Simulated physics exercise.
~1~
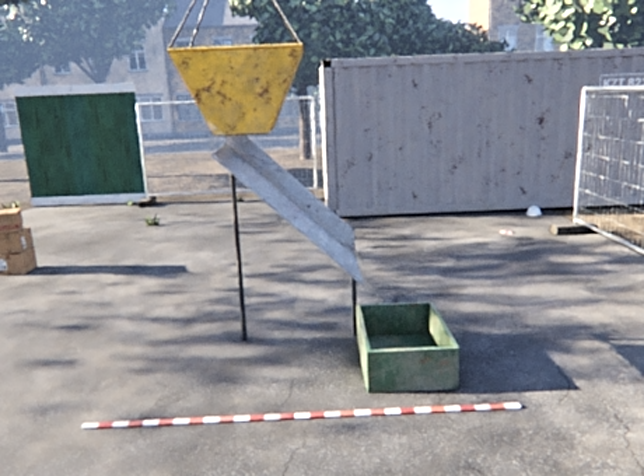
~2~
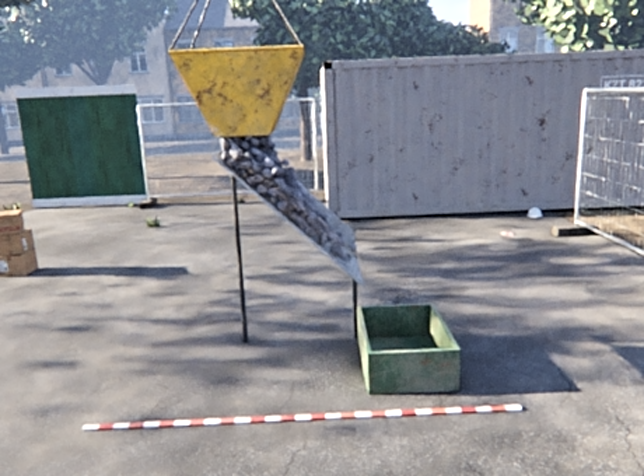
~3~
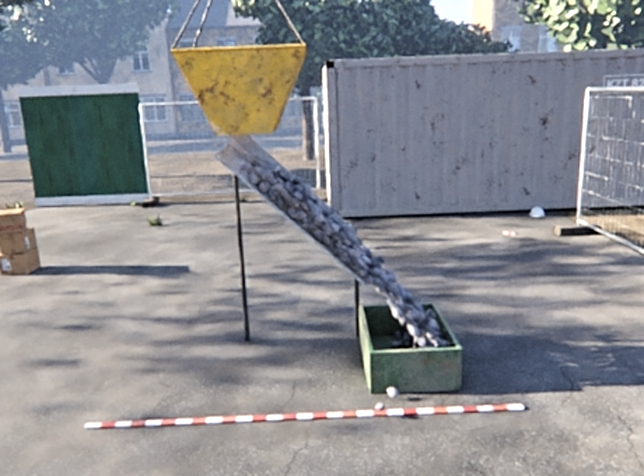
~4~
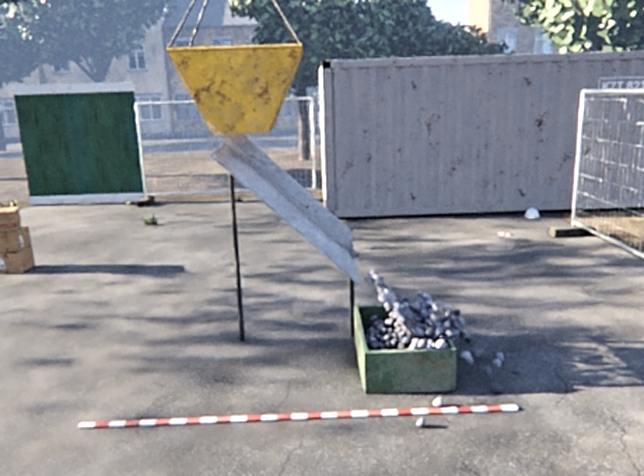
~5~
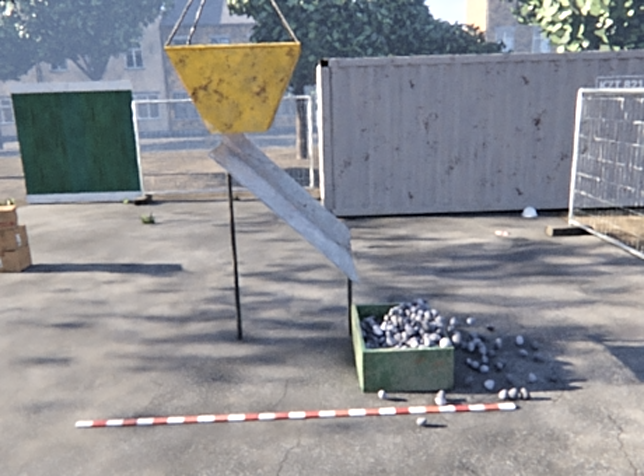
In a paved yard, grey stones drop from a yellow skip, slide down a steel chute and heap in a green bin, some spilling right.
